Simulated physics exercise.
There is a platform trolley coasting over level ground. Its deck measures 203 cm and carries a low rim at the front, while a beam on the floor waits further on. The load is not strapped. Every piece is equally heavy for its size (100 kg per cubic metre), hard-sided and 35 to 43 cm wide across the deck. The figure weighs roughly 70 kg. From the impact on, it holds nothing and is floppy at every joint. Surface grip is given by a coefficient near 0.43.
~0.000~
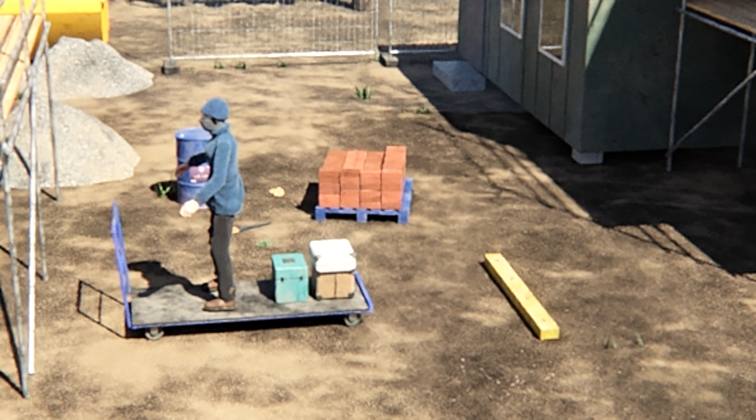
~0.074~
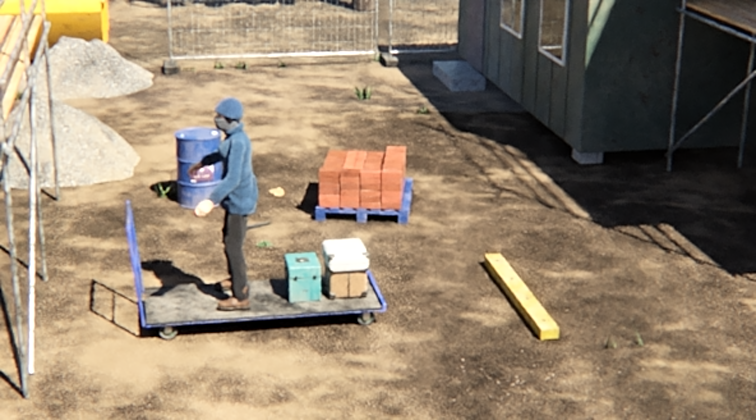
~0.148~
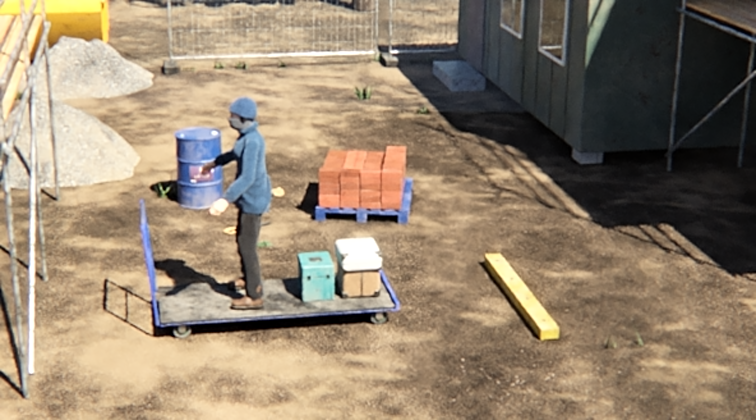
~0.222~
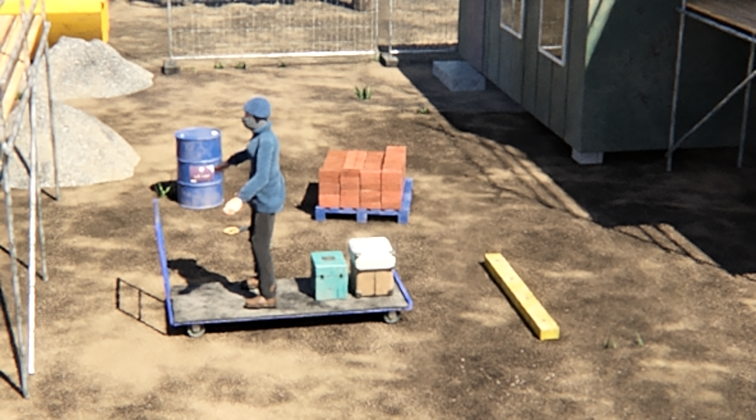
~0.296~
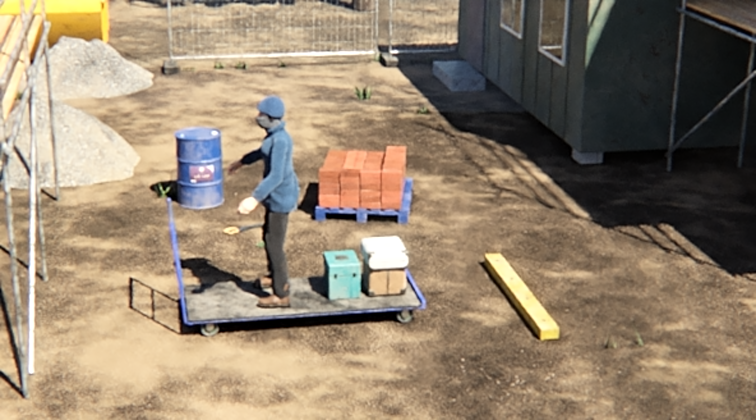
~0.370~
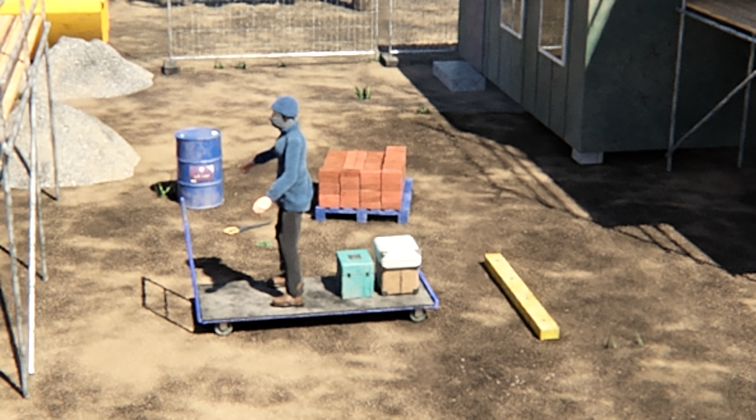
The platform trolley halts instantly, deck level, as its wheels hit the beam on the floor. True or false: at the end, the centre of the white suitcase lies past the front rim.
True.
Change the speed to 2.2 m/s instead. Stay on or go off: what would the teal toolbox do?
Teal: Kept.
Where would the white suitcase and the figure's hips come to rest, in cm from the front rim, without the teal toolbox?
Then the white one ends 60 cm past the front rim, and the hips 60 cm behind it.
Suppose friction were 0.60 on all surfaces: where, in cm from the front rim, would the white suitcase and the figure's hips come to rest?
With that grip, white stops 60 cm past and the hips 30 cm behind the front rim.
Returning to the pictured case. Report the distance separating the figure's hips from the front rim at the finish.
Some 20 cm behind it.
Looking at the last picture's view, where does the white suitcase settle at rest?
End point: About (576, 288) px.
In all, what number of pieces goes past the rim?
Looks like the number is 1.
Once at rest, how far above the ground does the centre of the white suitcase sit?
10 cm.
The wheels strike at 0.92 s.
After 1.47 s the white suitcase is 21 cm past the rim, tilted 75°, near (543, 273) in the last picture's view.
After 1.92 s the white suitcase is 55 cm past the rim, tilted 180°, near (576, 288) in the last picture's view.
When all is still (2.5 s), past the rim, white suitcase; behind it, teal toolbox, brown suitcase and the figure's hips.
